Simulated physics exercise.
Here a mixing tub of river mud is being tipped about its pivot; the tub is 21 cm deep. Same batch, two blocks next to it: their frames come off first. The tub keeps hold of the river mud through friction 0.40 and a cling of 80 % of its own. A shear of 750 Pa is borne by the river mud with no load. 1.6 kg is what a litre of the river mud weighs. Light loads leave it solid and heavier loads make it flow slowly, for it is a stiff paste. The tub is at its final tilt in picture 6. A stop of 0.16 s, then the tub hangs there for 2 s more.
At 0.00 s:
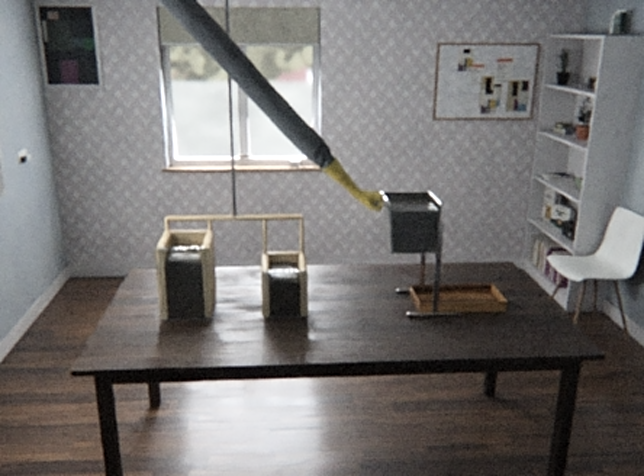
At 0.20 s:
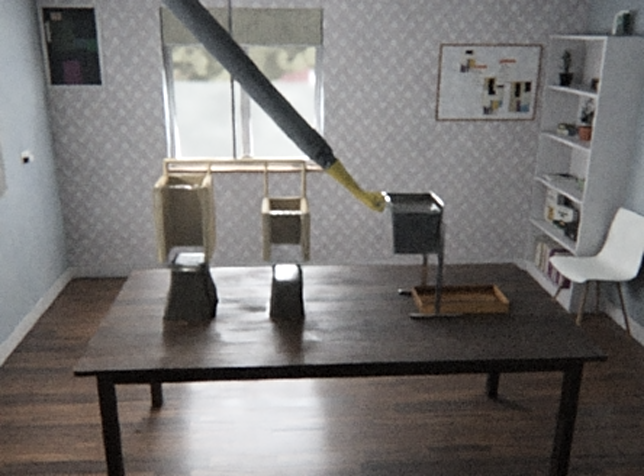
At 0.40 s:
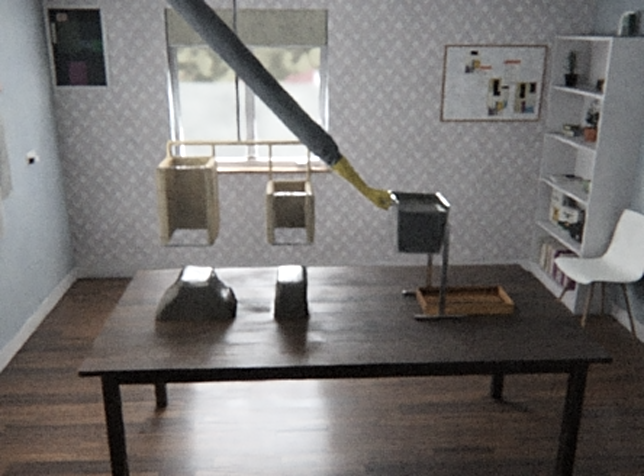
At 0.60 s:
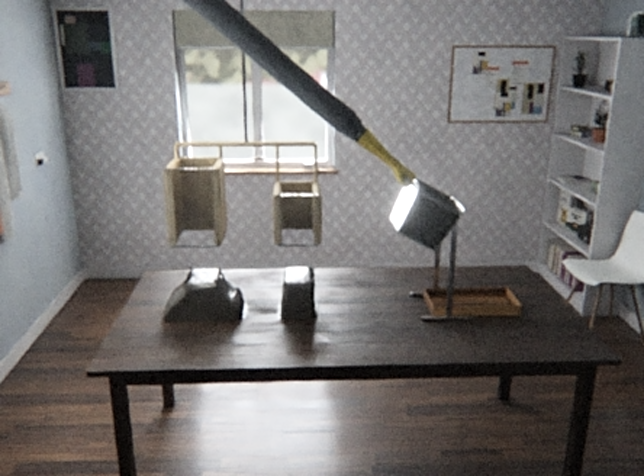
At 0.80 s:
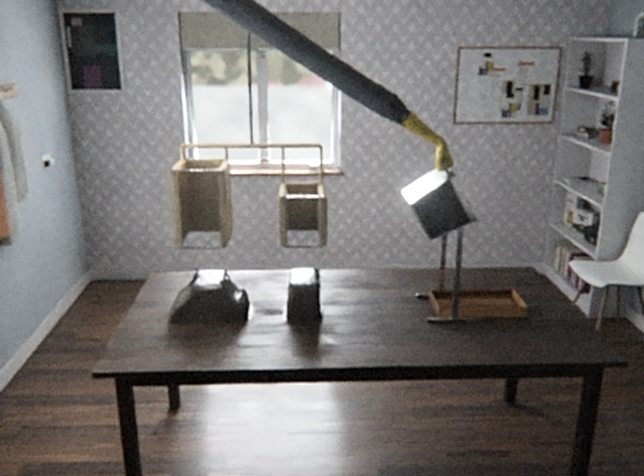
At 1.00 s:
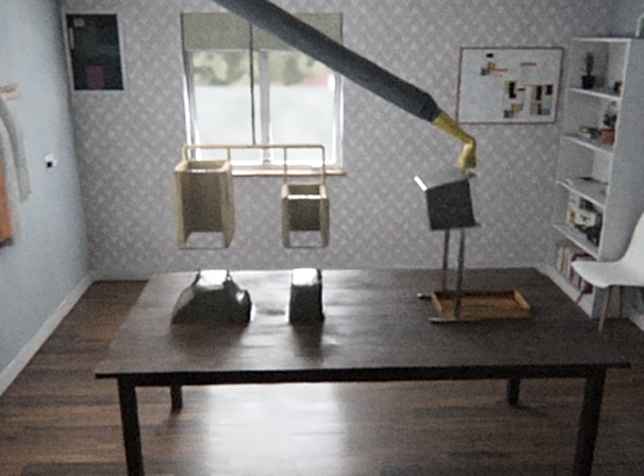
In the video, two wooden moulds on a shared bar rise off dark mud blocks on a table, and the left block slumps and widens most; then an arm with a yellow gripper swings right, tilting a grey tub.
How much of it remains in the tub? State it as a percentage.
100 %.
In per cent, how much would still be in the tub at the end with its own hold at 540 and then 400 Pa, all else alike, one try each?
It'd be some 75 percent the first time and some 60 percent the second.
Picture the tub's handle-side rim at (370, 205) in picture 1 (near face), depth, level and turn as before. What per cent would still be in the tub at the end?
Roughly 50 %.
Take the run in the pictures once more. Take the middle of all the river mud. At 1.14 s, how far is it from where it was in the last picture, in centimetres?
Around 0 cm.
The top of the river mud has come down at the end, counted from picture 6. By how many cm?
0 cm.
After 1.14 s, the tub is at 80 degrees and holds 100 %.
After 1.31 s, the tub is at 80 degrees and holds 100 %.
After 1.48 s, the tub is at 80 degrees and holds 100 %.
After 1.65 s, the tub is at 80 degrees and holds 100 %.
After 3.00 s, at the end, the tub is at 80 degrees and holds 100 %.
